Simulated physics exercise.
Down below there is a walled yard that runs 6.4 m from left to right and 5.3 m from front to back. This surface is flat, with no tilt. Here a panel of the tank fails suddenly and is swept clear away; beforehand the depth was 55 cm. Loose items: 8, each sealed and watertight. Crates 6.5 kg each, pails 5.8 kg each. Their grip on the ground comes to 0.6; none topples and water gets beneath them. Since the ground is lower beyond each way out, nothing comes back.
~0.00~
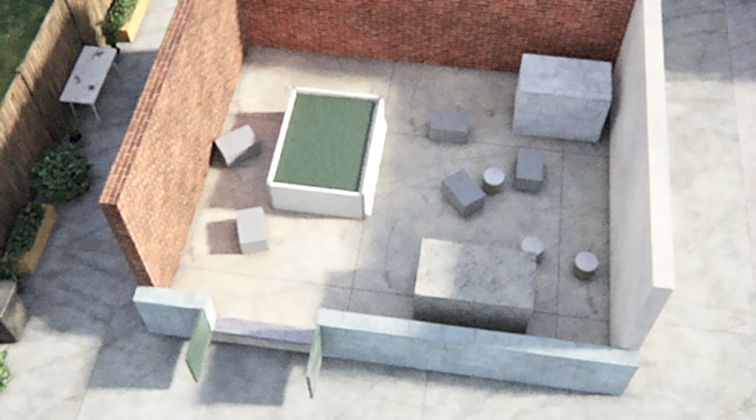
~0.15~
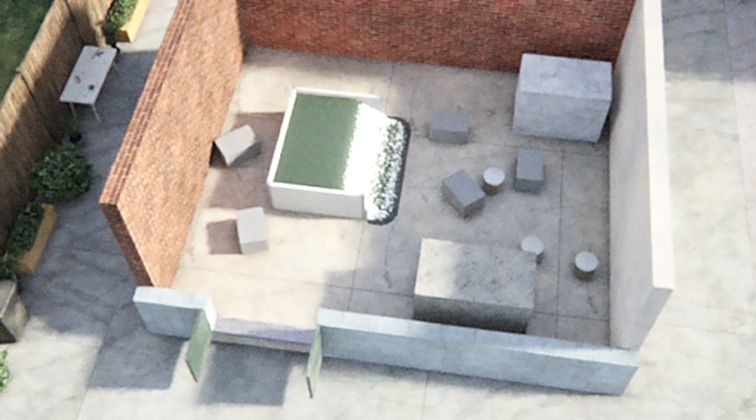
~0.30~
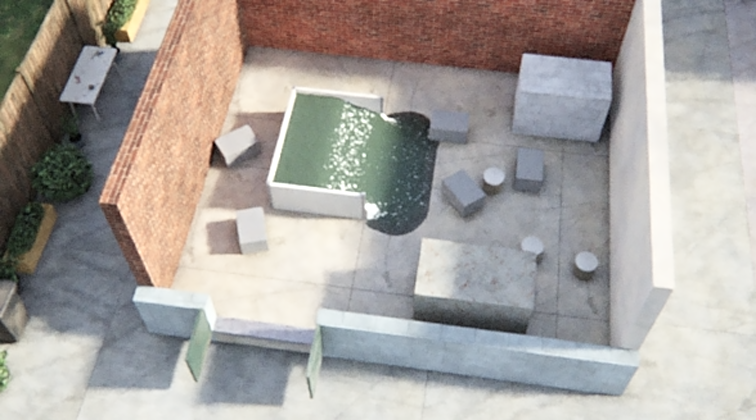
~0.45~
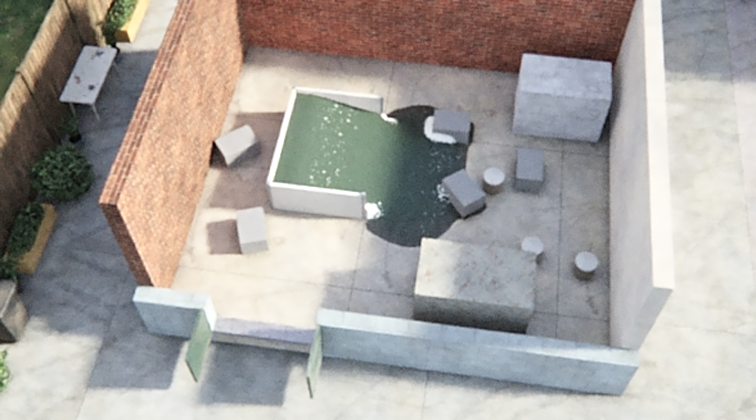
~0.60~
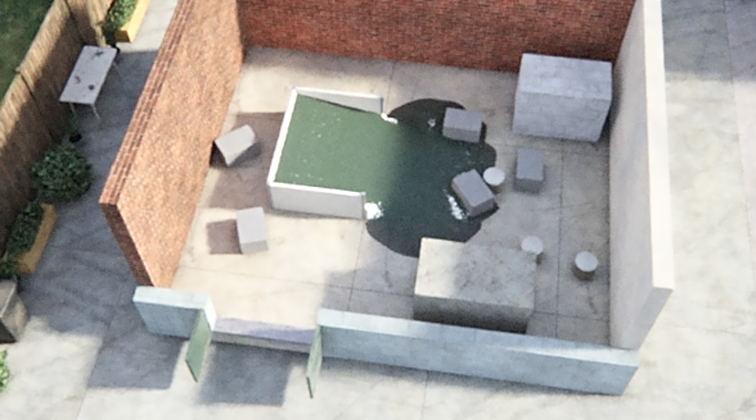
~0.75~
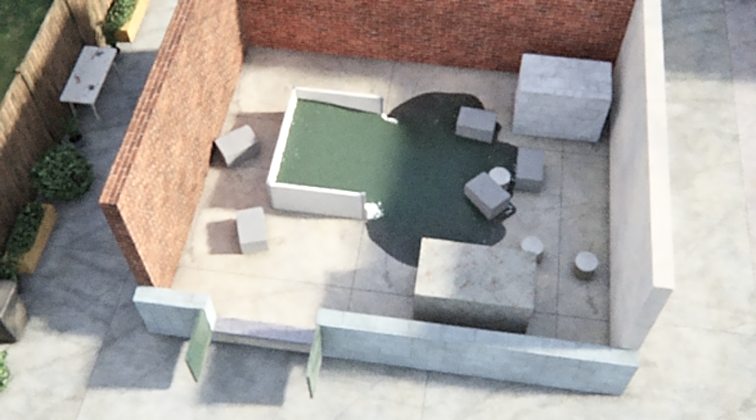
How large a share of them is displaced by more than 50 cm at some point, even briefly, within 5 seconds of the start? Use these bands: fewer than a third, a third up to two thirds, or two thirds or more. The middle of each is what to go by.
It falls in two thirds or more.
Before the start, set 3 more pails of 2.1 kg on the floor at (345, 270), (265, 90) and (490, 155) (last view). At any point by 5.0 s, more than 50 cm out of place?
Order as given: Stays inside it, stays inside it, goes farther.
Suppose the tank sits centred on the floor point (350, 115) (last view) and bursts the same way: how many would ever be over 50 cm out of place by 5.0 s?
6.
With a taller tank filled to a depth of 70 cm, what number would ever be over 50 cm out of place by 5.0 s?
You'd get 6 in that case.
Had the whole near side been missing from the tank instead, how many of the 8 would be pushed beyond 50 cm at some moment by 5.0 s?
Count: 1.
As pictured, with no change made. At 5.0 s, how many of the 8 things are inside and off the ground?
I get 6.
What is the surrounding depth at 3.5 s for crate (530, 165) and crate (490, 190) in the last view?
I'd put it at 15 cm and 9 cm respectively.
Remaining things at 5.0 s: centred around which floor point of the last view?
Near (449, 243).
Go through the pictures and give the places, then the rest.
The first picture shows a crate at (450, 121), on the bottom; a crate at (464, 187), on the bottom; 2.7 m2 under water; 0 of 8 have shifted.
The second picture shows a crate at (450, 121) rests on the ground; a crate at (464, 187) rests on the ground; water covers 3.6 m2; 0 of 8 have shifted.
The third picture shows a crate at (450, 121) rests on the ground; a crate at (464, 187) rests on the ground; water covers 4.7 m2; 0 of 8 have shifted.
The fourth picture shows a crate at (452, 121), on the bottom, 3 cm from its start; a crate at (464, 187), on the bottom; 6.0 m2 under water; 0 of 8 have shifted.
The fifth picture shows a crate at (463, 119) rests on the ground, 22 cm from its start; a crate at (474, 188), on the bottom, 15 cm from its start; 7.4 m2 under water; 2 of 8 have shifted.
The sixth picture shows a crate at (477, 119), on the bottom, 45 cm from its start; a crate at (488, 190), on the bottom, 37 cm from its start; water covers 8.9 m2; 3 of 8 have shifted.
After 1.1 s 3 of 8 are over 50 cm from their spots; 1 afloat.
After 2.2 s 5 of 8 are over 50 cm from their spots; 6 afloat.
After 3.5 s 6 of 8 are over 50 cm from their spots; 6 afloat.
After 5.0 s 6 of 8 are over 50 cm from their spots, and 6 have been at some point; 6 afloat.
